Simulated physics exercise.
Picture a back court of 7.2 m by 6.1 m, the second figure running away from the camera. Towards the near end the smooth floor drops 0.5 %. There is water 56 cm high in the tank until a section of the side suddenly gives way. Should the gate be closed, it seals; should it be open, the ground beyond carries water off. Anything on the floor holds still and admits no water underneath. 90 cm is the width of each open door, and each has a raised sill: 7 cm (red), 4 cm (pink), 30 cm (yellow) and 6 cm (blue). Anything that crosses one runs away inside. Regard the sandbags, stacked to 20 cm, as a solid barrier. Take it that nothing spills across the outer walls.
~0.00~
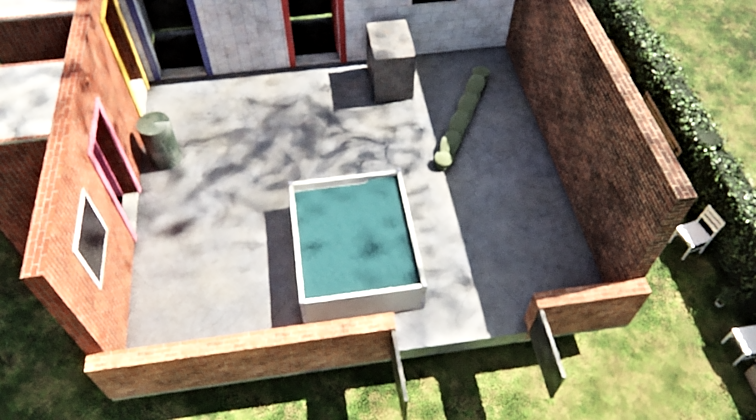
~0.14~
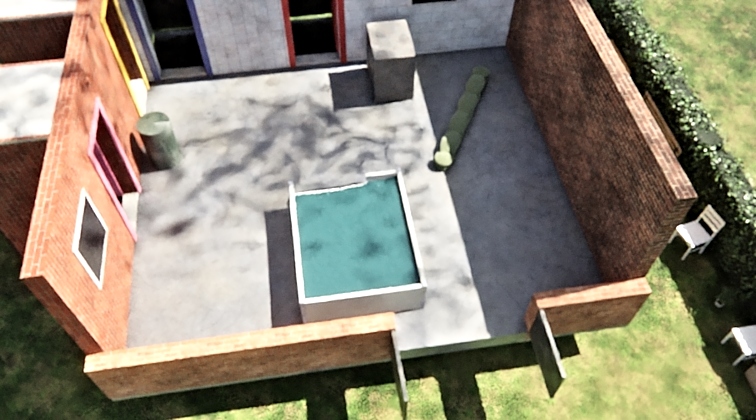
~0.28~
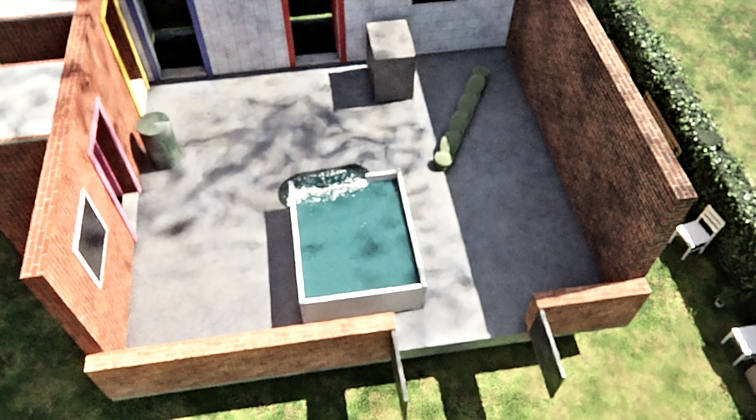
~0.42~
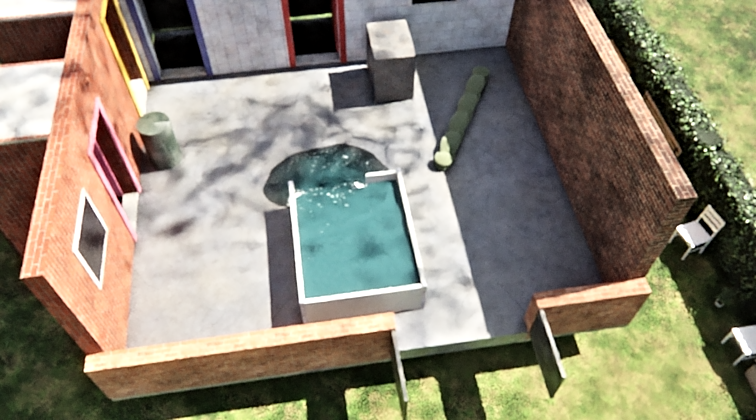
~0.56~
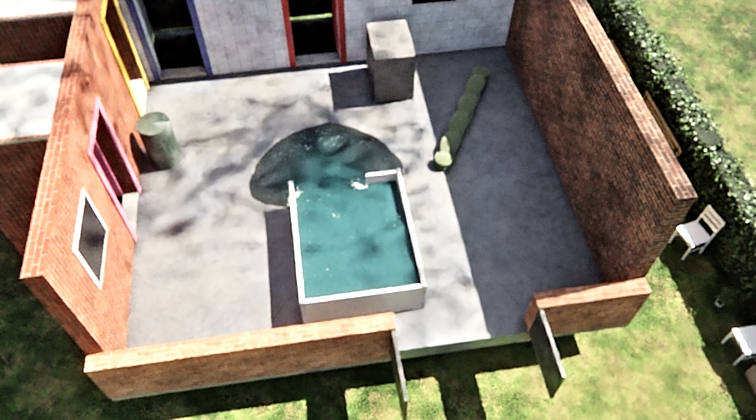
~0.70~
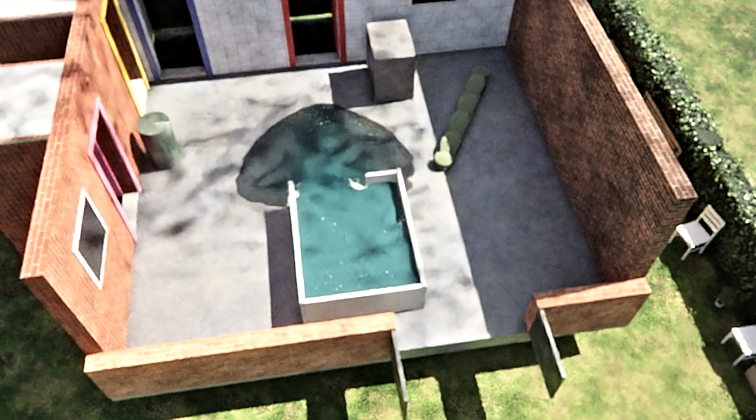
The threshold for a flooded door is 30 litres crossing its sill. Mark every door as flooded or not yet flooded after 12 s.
After that time, red door: Flooded; pink door: Not yet flooded; yellow door: Not yet flooded; blue door: Flooded.
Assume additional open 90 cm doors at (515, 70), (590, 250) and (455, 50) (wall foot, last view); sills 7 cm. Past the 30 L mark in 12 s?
In turn: Short of it, short of it, short of it.
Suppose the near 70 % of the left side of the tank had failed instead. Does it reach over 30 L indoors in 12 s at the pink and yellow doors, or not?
Door pink goes beyond, door yellow stays within.
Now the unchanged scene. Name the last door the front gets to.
The final one is the pink door.
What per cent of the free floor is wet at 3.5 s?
Around 40 per cent.
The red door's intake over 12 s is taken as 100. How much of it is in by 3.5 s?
That works out near 75%.
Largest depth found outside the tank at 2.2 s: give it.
About 24 cm at most.
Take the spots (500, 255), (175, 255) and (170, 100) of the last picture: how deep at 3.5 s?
About 0, 0 and 19 cm.
After 1.4 s water covers 25 % of the floor and is deepest (30 cm) near (321, 198); red door 11 cm at the sill, 6 L in, pink door not reached, yellow door not reached, blue door not reached.
After 2.2 s water covers 35 % of the floor and is deepest (24 cm) near (358, 65); red door 20 cm at the sill, 59 L in, pink door not reached, yellow door not reached, blue door 11 cm at the sill, 0 L in.
After 3.5 s water covers 40 % of the floor and is deepest (21 cm) near (167, 84); red door 17 cm at the sill, 146 L in, pink door 2 cm at the sill, 0 L in, yellow door 19 cm at the sill, 0 L in, blue door 14 cm at the sill, 29 L in.
After 7.0 s water covers 65 % of the floor and is deepest (12 cm) near (148, 86); red door 9 cm at the sill, 188 L in, pink door 2 cm at the sill, 0 L in, yellow door 11 cm at the sill, 0 L in, blue door 11 cm at the sill, 93 L in.
After 12.0 s water covers 95 % of the floor and is deepest (8 cm) near (164, 368); red door 5 cm at the sill, 192 L in, pink door 2 cm at the sill, 0 L in, yellow door 6 cm at the sill, 0 L in, blue door 5 cm at the sill, 112 L in.
